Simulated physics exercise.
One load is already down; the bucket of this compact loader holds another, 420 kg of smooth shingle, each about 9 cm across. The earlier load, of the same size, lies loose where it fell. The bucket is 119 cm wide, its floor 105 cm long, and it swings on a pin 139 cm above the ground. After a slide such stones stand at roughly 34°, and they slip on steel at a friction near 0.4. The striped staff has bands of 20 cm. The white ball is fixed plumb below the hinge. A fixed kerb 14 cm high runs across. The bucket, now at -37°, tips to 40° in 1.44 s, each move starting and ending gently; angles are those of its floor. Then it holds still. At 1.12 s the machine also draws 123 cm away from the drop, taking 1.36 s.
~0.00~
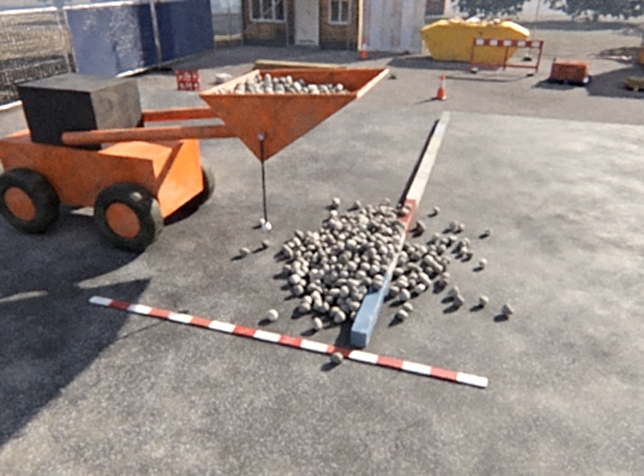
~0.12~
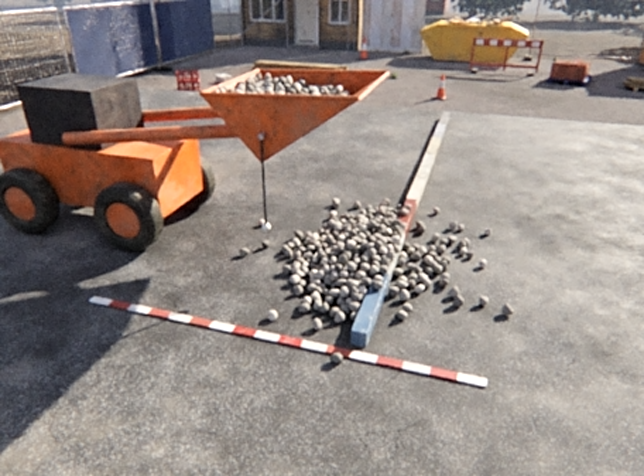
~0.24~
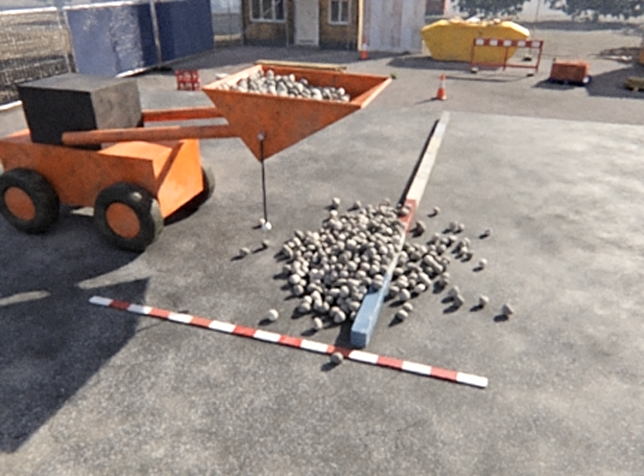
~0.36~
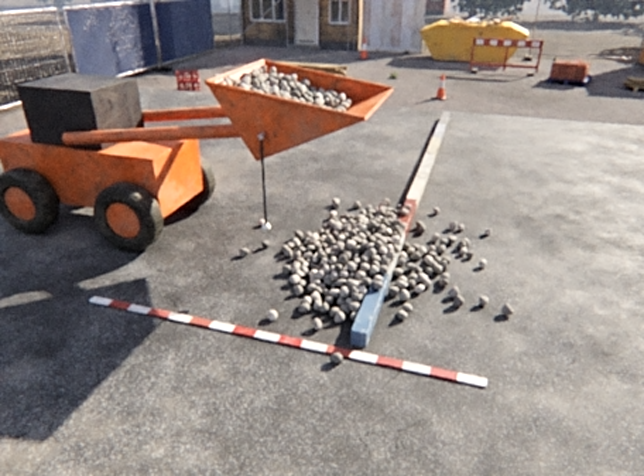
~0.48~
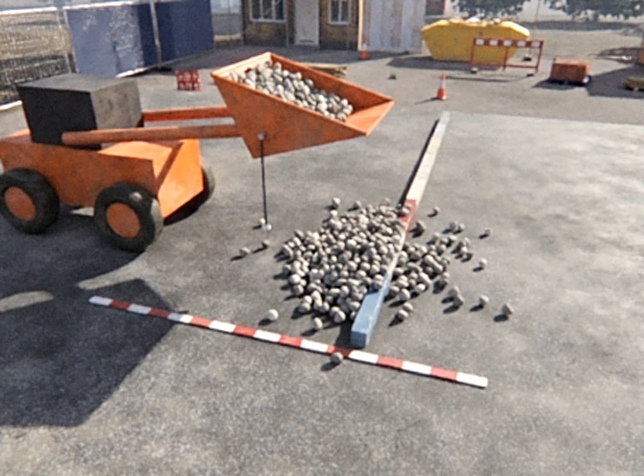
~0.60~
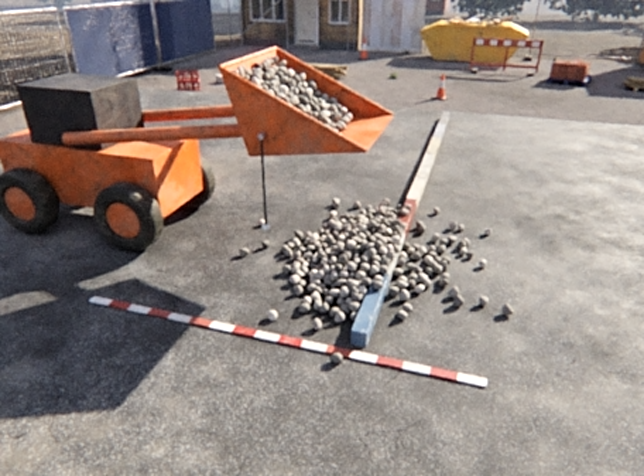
To begin with, an orange loader on the left holds a raised bucket of grey stones, beside a loose heap lying across a long kerb on the tarmac. The bucket then tilts steadily, its front lip lowering and the stones inside coming further into view, while the heap stays still.
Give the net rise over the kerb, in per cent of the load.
Close to 22 parts in a hundred.
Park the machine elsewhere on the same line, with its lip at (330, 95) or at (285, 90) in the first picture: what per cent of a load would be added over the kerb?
About 5 and 0 per cent.
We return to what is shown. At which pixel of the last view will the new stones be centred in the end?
Near (351, 244).
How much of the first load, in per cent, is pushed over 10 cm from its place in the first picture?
About 25 per cent.
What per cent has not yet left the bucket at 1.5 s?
Roughly 30 per cent is still inside.
After 1.1 s the floor is at 28°; in per cent of one load, 100 in the bucket, 89 on this side of the kerb, 11 over the kerb; the foremost stones are at (477, 267).
After 1.5 s the floor is at 40°; in per cent of one load, 29 in the bucket, 159 on this side of the kerb, 13 over the kerb; the foremost stones are at (477, 267).
After 2.9 s the floor is at 40°; in per cent of one load, 0 in the bucket, 167 on this side of the kerb, 33 over the kerb; the foremost stones are at (517, 293).
After 5.7 s the floor is at 40°; in per cent of one load, 0 in the bucket, 167 on this side of the kerb, 33 over the kerb; the foremost stones are at (517, 293). Net gain over the kerb, 22.
